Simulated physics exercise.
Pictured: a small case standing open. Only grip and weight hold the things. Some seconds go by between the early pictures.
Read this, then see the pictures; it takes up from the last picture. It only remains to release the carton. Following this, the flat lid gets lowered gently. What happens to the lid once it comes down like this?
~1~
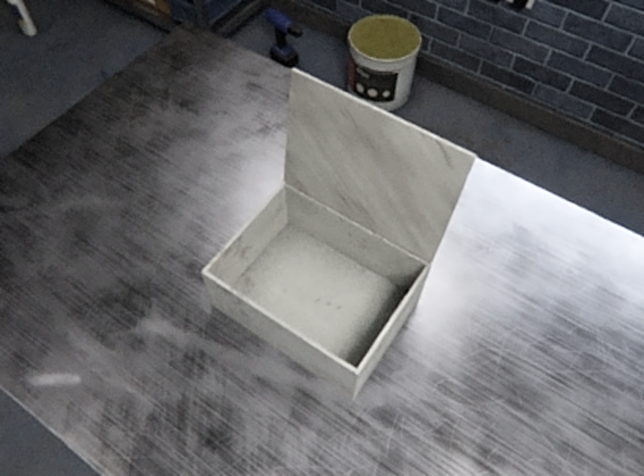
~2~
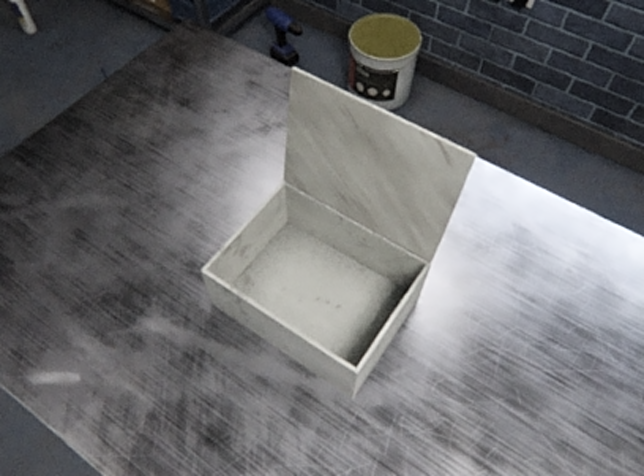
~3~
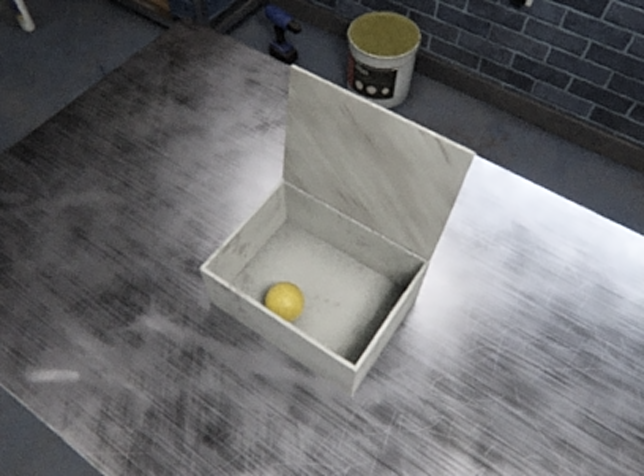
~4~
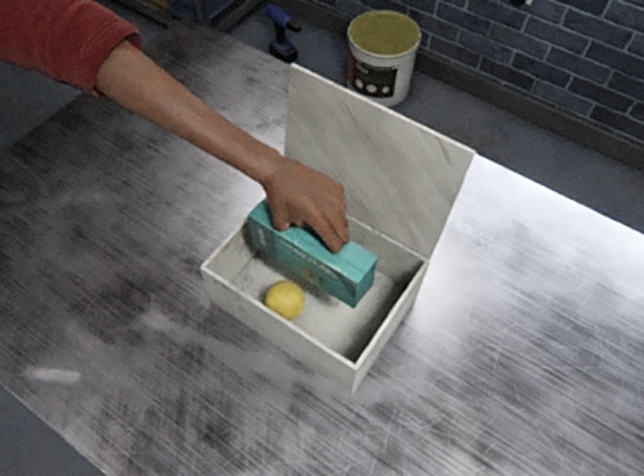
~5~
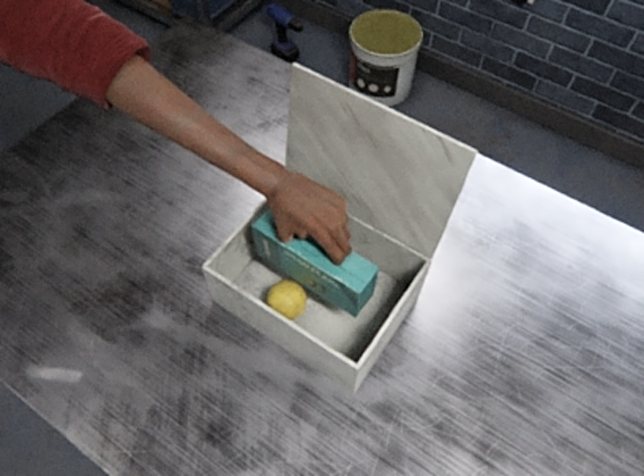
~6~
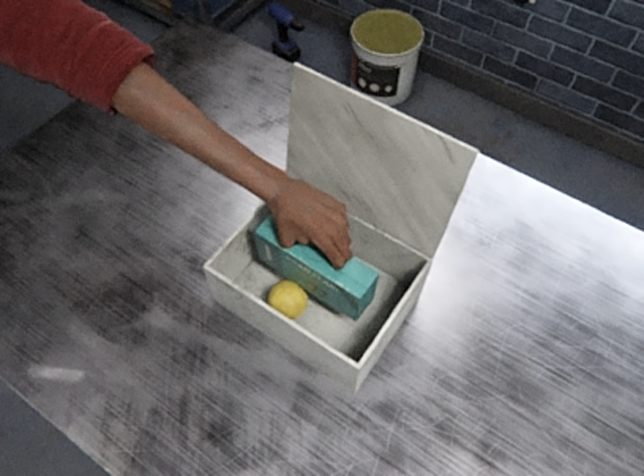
Most likely the lid comes to rest on the rim.
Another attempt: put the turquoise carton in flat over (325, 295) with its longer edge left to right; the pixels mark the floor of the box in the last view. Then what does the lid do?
Result: Lid drops fully.
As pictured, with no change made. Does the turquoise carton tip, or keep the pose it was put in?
The turquoise carton ends up leaning.
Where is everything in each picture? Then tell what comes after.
The last thing is not in view yet, in the first frame.
The last thing is not in view yet, in the second frame.
The last thing is not in view yet; yellow lemon (285, 302), in the third frame.
Still above its spot; turquoise carton (311, 250); yellow lemon (285, 301), in the fourth frame.
Still above its spot; turquoise carton (314, 261); yellow lemon (287, 300), in the fifth frame.
Put in, still held; turquoise carton (316, 266); yellow lemon (288, 300), in the sixth frame.
Then, 0.90 s past the last view, lid starting down; turquoise carton on its side near (329, 273); yellow lemon displaced a little.
Then, 1.60 s past the last view, lid 58° above the rim; turquoise carton on its side near (329, 273).
Then, 2.00 s past the last view, lid 20° above the rim; turquoise carton on its side near (329, 273).
Finally, lid shut; down or leaning hard in the box, turquoise carton; yellow lemon still in place. Final places as the last picture's camera would see them, turquoise carton near (329, 273).
